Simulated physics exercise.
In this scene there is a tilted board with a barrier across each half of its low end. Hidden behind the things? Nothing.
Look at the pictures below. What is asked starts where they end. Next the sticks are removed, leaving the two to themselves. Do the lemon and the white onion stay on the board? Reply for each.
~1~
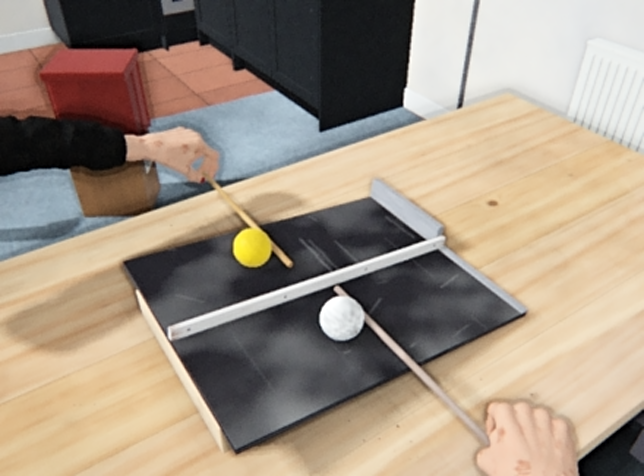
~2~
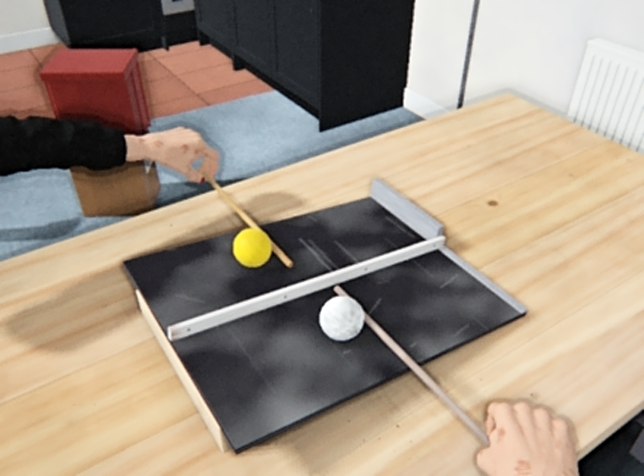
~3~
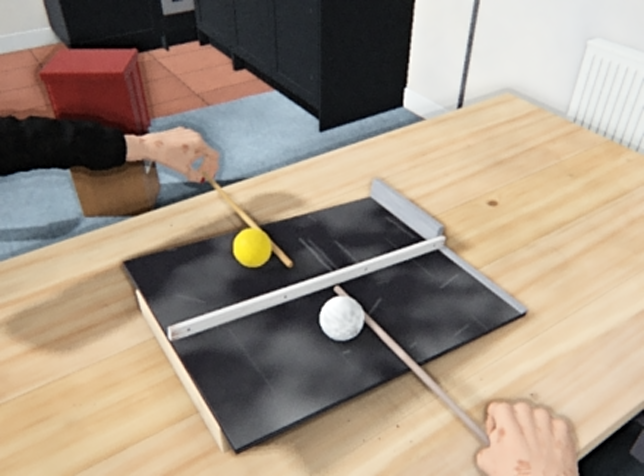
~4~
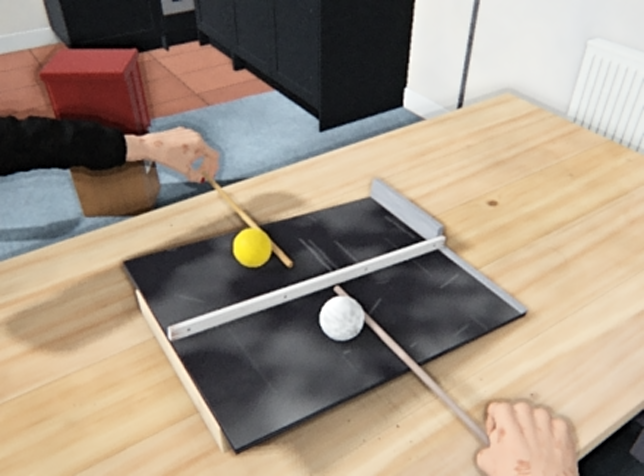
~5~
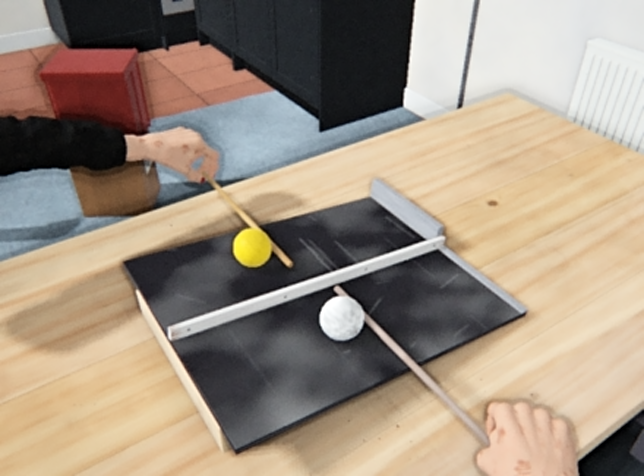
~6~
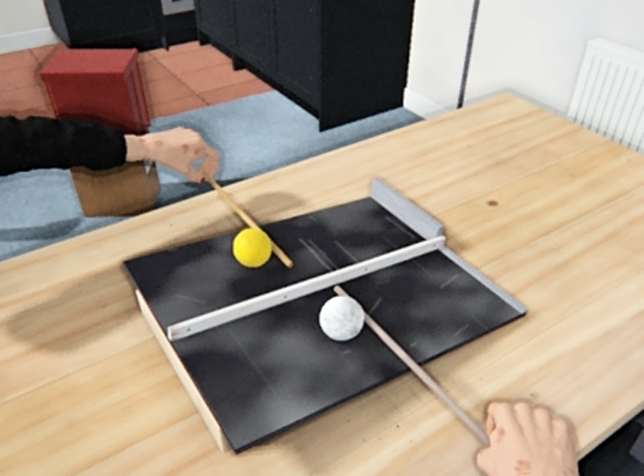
The lemon stays on, and the white onion falls off.
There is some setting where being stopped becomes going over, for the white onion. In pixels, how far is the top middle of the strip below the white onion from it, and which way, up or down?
Up, by around 4 pixels.
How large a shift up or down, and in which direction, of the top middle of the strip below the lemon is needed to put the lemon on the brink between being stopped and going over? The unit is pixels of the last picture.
About 12 pixels, down.
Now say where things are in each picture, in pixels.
The first picture shows held back by the sticks; lemon (253, 248); white onion (342, 319); board (326, 279).
The second picture shows held back by the sticks; white onion (342, 319); board (326, 279).
The third picture shows held back by the sticks; lemon (253, 248); board (326, 279).
The fourth picture shows held back by the sticks; white onion (342, 319); board (326, 279).
The fifth picture shows held back by the sticks; lemon (253, 248); board (326, 279).
The sixth picture shows held back by the sticks; lemon (253, 248); white onion (342, 319); board (326, 279).
Then, 0.74 s after the last picture, lemon rolling on the board near (351, 221); white onion rolling on the board near (443, 280).
By the end, the lemon is held by the strip, near (391, 209); the white onion goes over the end.
